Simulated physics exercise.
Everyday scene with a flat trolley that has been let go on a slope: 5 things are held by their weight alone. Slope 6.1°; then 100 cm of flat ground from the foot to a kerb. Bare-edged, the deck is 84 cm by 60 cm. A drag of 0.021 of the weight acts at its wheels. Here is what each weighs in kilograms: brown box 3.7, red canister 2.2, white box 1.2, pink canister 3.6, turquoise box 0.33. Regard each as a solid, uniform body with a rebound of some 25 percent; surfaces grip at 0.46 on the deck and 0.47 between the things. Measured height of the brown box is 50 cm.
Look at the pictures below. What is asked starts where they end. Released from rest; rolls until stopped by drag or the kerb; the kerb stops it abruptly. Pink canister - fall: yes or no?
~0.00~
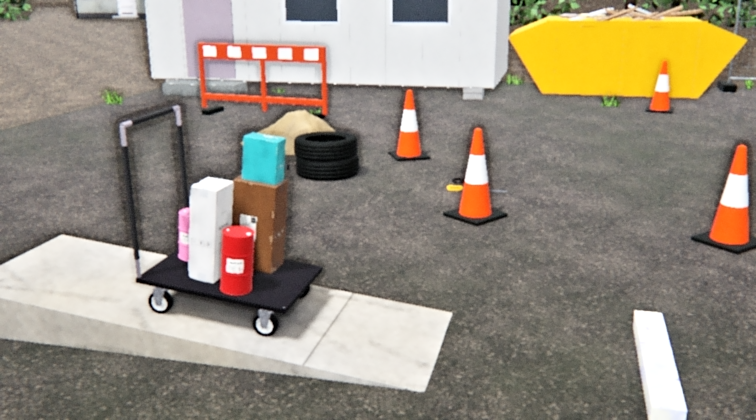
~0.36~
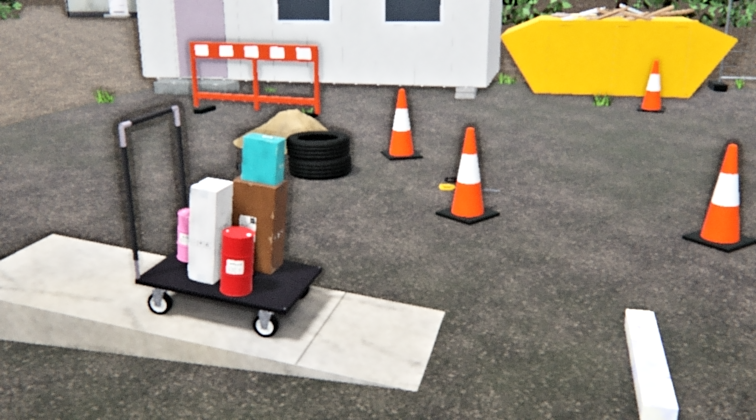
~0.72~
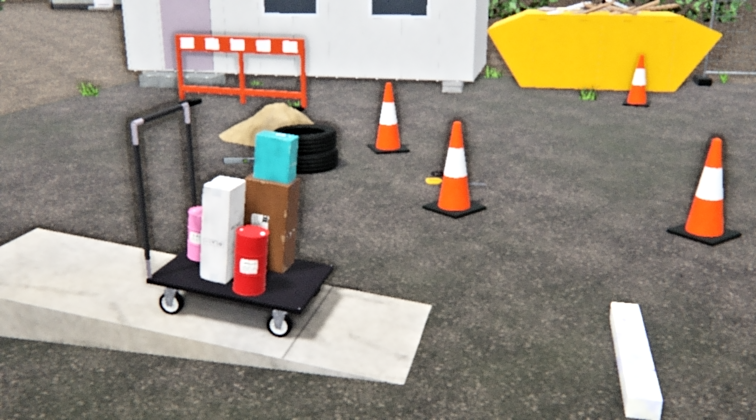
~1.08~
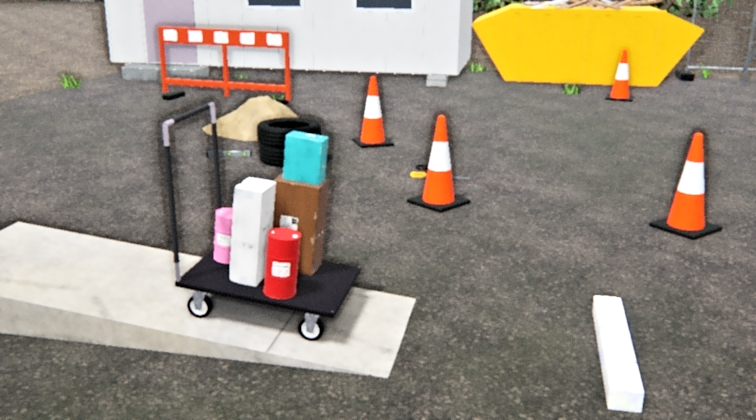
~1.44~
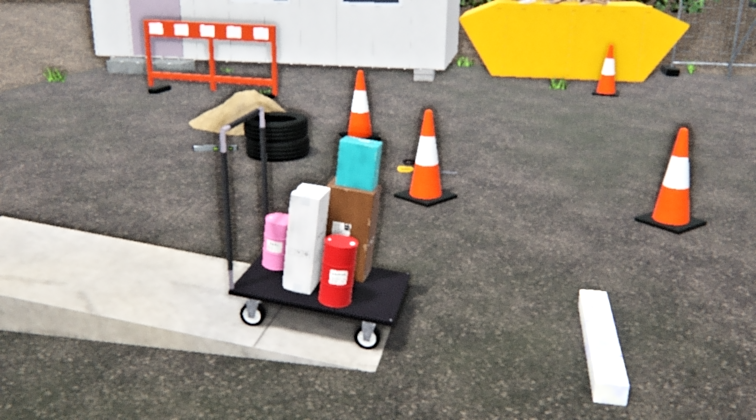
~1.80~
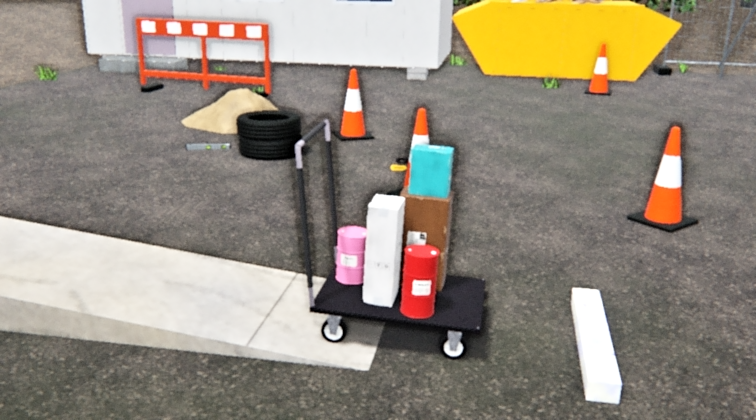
No.
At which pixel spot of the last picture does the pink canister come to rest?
You'll find it at about (486, 270).
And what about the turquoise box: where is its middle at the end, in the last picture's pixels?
It comes to rest somewhere around (570, 182).
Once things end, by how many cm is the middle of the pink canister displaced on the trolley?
I'd say about 16 cm between start and finish.
After 2.20 s, 1 cm to the kerb.
After 2.30 s, trolley at the kerb; pink canister slid 8 cm near (471, 269); white box tipped 6° from how it sat; turquoise box slid 8 cm.
After 2.40 s, trolley at the kerb; pink canister slid 14 cm near (483, 270); white box tipped 21° from how it sat; turquoise box slid 15 cm.
After 2.50 s, trolley at the kerb; pink canister slid 16 cm near (486, 270); white box tipped 32° from how it sat; red canister tipped 4° from how it sat.
At rest (3.8 s), not toppled but over 10 cm from the start, brown box, red canister, white box, pink canister and turquoise box. Seen from the same camera at the end, pink canister near (486, 270).
